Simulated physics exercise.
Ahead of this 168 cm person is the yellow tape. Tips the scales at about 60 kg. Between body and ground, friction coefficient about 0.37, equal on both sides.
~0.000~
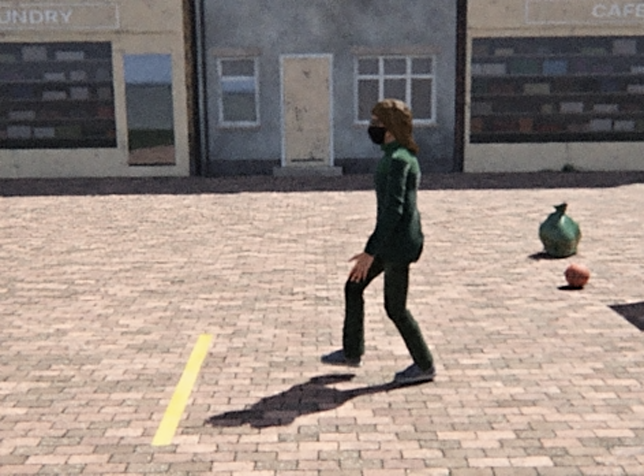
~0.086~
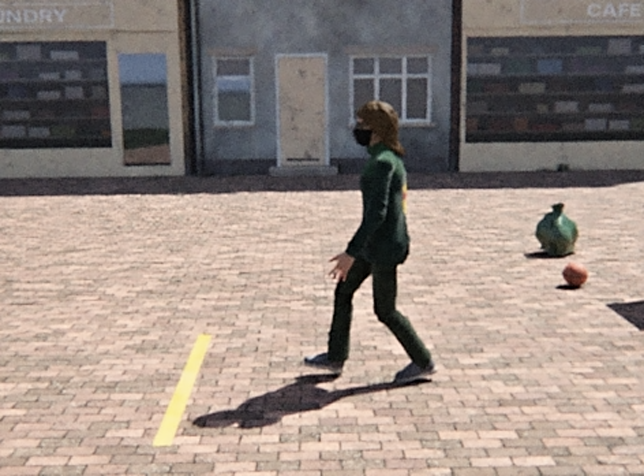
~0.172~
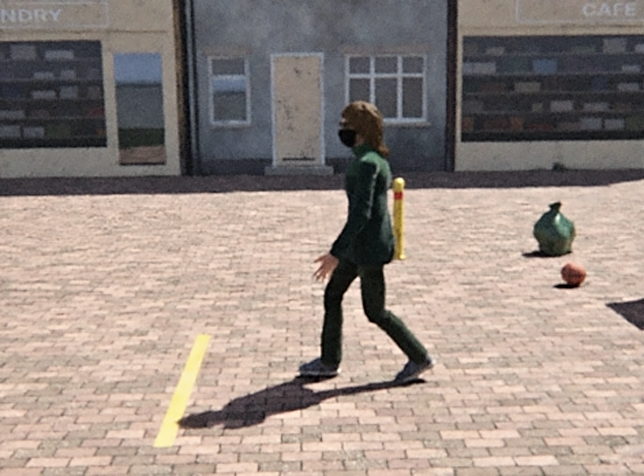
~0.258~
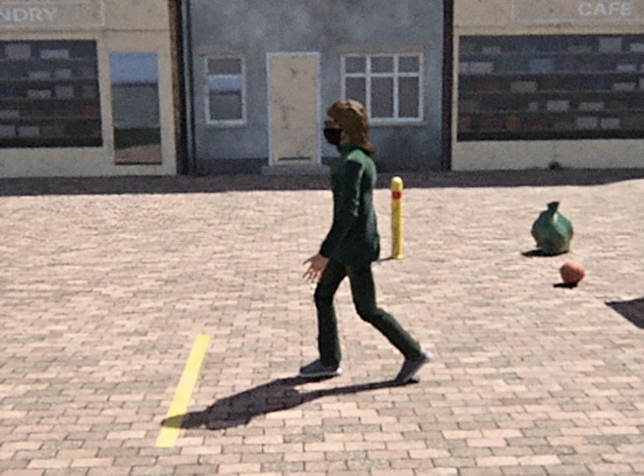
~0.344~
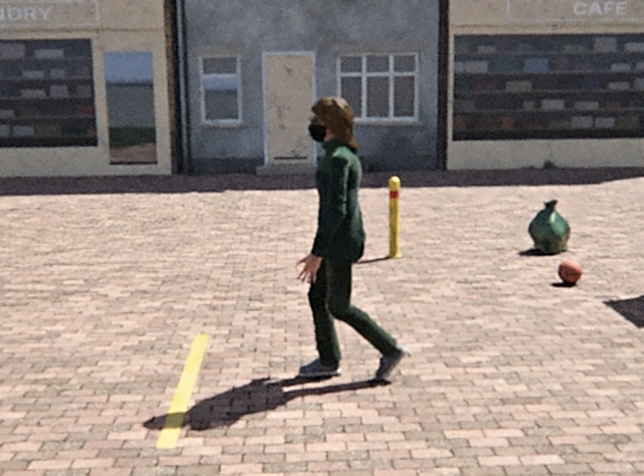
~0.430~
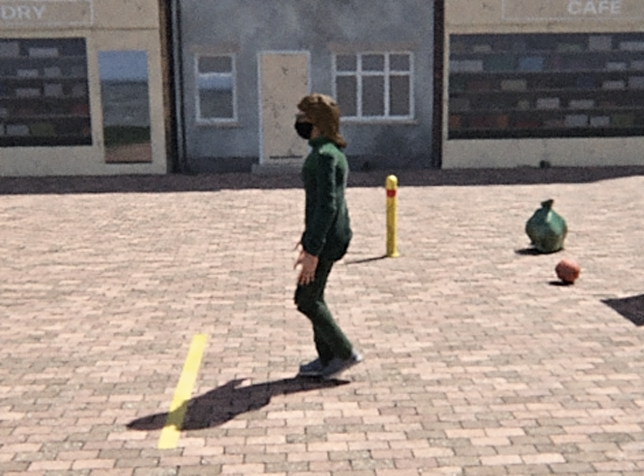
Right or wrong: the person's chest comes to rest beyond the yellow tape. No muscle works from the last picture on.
Wrong.
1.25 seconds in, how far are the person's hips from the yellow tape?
Some 40 cm short of it.
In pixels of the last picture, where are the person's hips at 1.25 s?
Close to pixel (252, 335) in the final frame.
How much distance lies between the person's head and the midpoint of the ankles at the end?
Separation: About 70 cm.
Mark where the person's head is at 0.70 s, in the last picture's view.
(280, 176).
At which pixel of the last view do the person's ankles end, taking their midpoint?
Roughly at (294, 371).
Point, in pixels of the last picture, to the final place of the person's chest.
Roughly at (248, 398).
After 0.70 s the person's chest is 62 cm short of the yellow tape, near (287, 220) in the last picture's view; the person's hips 62 cm short of the yellow tape.
After 0.95 s the person's chest is 48 cm short of the yellow tape, near (265, 293) in the last picture's view; the person's hips 43 cm short of the yellow tape.
After 1.25 s the person's chest is 25 cm short of the yellow tape, near (225, 318) in the last picture's view.
At rest, 3.3 s, person's hips stop short of the yellow tape; person's head stops short of the yellow tape; person's chest stops short of the yellow tape.
